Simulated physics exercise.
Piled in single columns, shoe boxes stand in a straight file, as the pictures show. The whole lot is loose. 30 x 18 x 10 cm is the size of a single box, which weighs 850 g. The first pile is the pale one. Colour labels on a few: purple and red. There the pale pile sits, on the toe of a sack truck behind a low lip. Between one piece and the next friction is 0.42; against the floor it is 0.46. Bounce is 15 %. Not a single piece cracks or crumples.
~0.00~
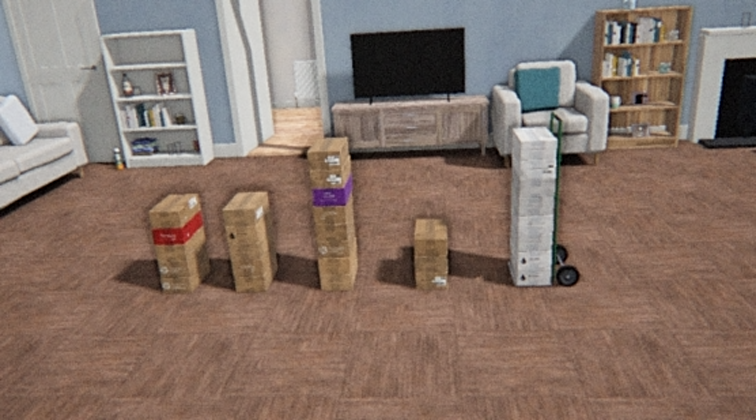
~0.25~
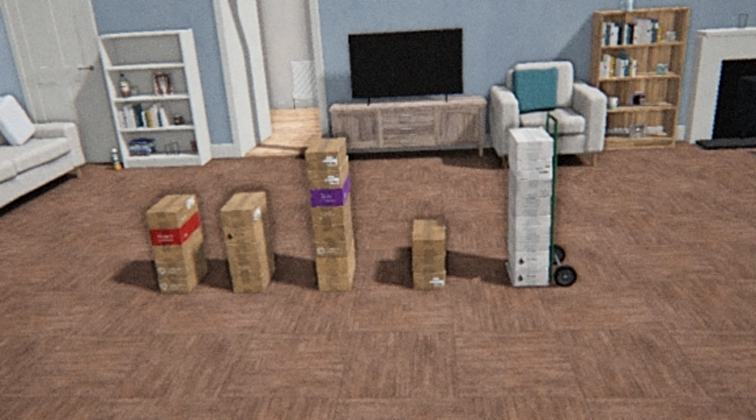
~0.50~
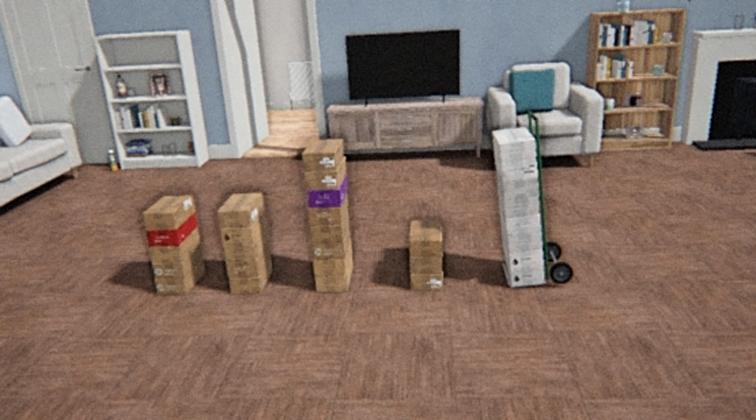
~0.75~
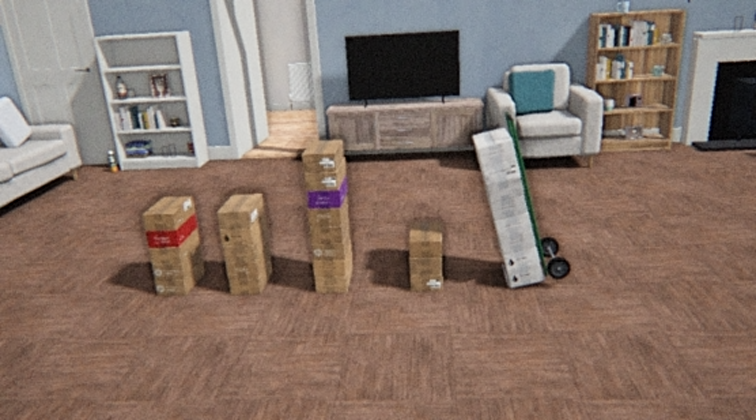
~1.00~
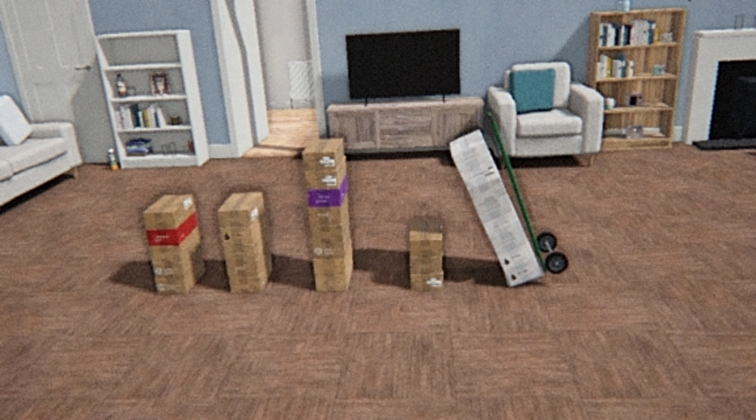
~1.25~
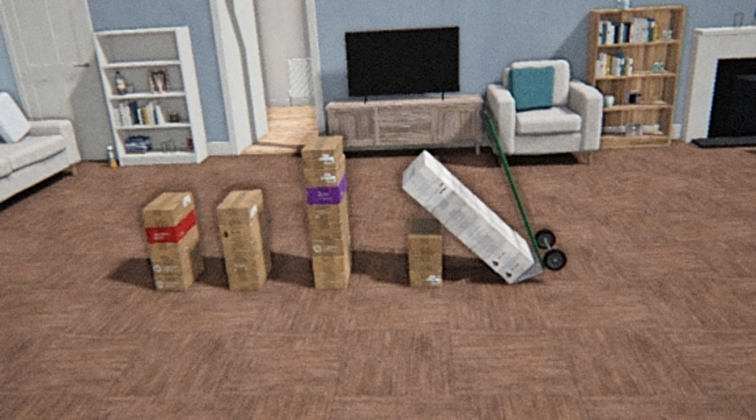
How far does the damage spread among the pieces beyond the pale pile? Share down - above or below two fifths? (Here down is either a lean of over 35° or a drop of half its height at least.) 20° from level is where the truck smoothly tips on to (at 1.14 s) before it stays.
The count down stops short of two fifths.
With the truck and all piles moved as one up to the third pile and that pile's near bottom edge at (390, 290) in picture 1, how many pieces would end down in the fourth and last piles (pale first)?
In that case fourth pile 0 and last pile 0.
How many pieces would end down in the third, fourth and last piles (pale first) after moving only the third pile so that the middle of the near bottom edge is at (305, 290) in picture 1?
Third 0, fourth 0, last 0 down.
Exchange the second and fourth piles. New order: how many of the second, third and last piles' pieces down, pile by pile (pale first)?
Second 4, third 7, last 0.
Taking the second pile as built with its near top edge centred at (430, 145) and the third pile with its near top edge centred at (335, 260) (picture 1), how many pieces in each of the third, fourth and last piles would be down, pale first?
Counts down - third: 0; fourth: 4; last: 4.
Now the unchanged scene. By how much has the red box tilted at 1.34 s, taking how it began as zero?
Rotation: Approx. 0°.
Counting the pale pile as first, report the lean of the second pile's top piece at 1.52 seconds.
I'd put it close to 0° from upright.
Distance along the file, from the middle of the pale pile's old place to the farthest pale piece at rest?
Something like 90 cm along the file.
After 1.34 s, 8 of the pale pile down; none of the 21 other boxes down, 1 disturbed.
After 1.52 s, 8 of the pale pile down; none of the 21 other boxes down, 6 disturbed.
In the end (2.7 s), 8 of the pale pile down; none of the 21 other boxes down, 9 disturbed; purple box 11 mm from its place; red box unmoved. That is 0 per cent. From the last view, middles, purple box near (325, 187), red box near (172, 226).
